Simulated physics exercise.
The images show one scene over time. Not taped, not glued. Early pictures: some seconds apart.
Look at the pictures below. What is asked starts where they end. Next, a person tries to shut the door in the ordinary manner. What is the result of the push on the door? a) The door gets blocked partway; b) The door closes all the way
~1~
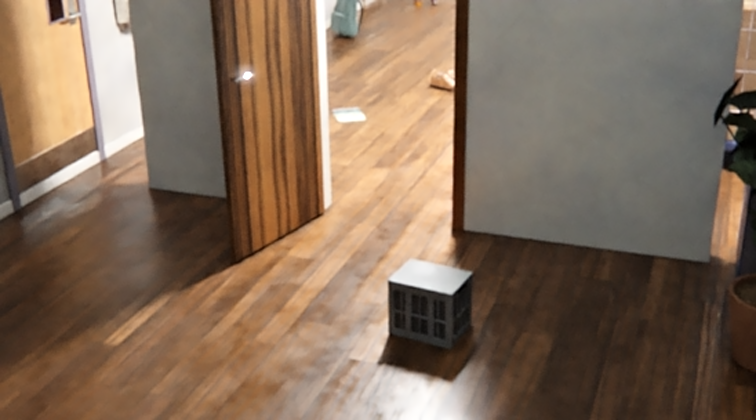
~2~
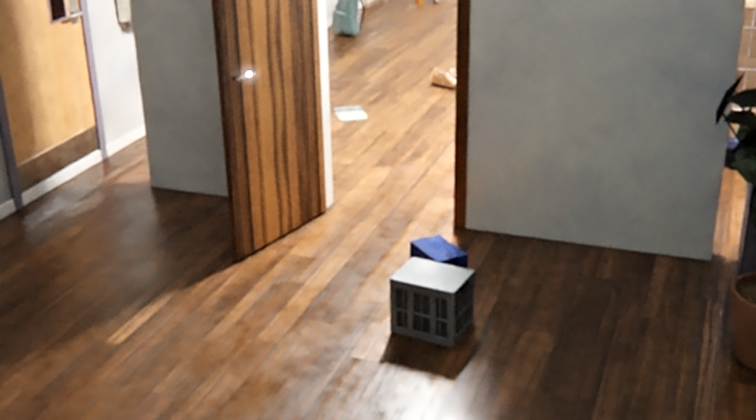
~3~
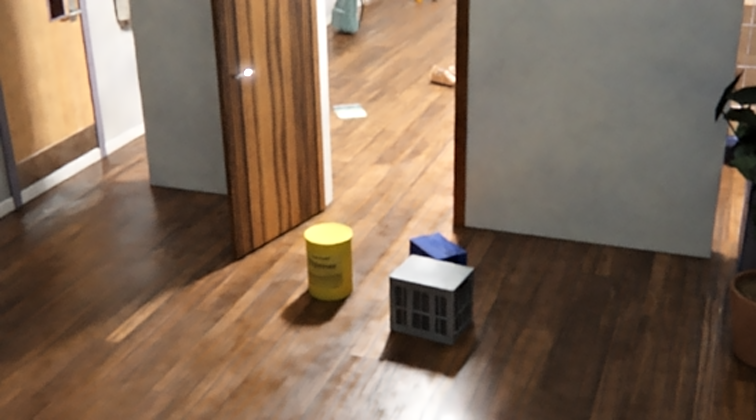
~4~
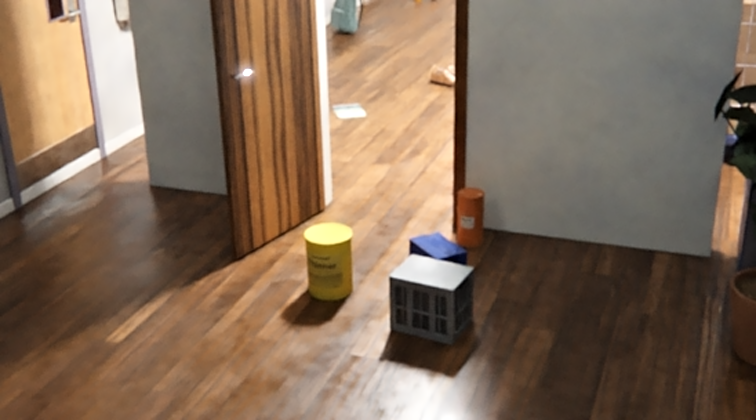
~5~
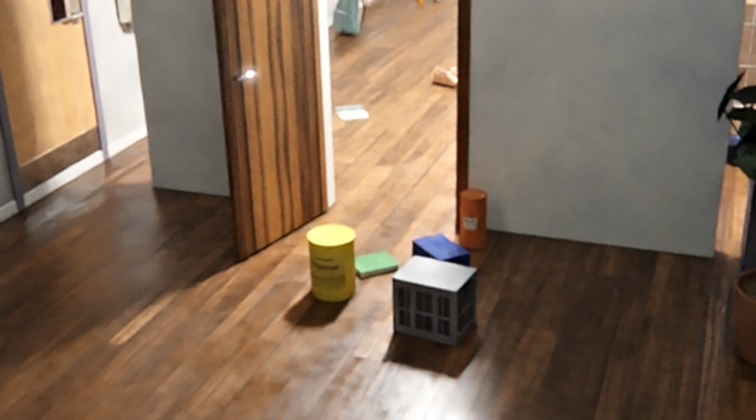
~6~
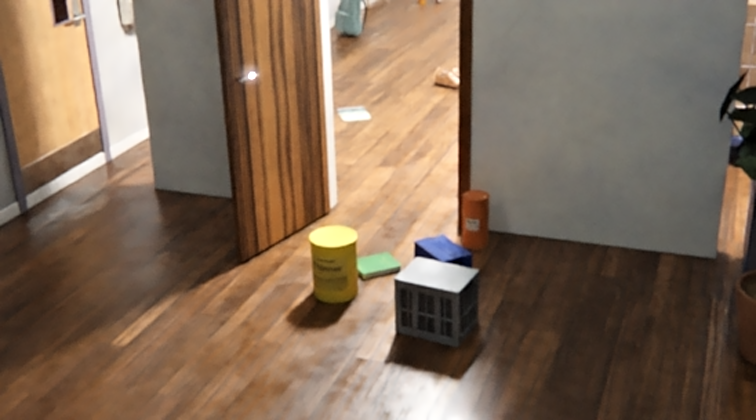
The door closes all the way.
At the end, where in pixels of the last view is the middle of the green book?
Looks like it settles somewhere around (451, 254).
Then, 0.80 s past the last view, door 74° open.
Then, 1.20 s past the last view, door 47° open; green book displaced about its own width near (404, 264).
Then, 1.40 s past the last view, door 34° open; green book displaced about its own width near (432, 257); blue parcel displaced a little.
Then, 1.60 s past the last view, door 21° open; green book displaced well along near (449, 254); blue parcel displaced a little.
Finally, door 0° open; moved from the start, green book; the other 4 still in place. Final places as the last picture's camera would see them, green book near (451, 253).
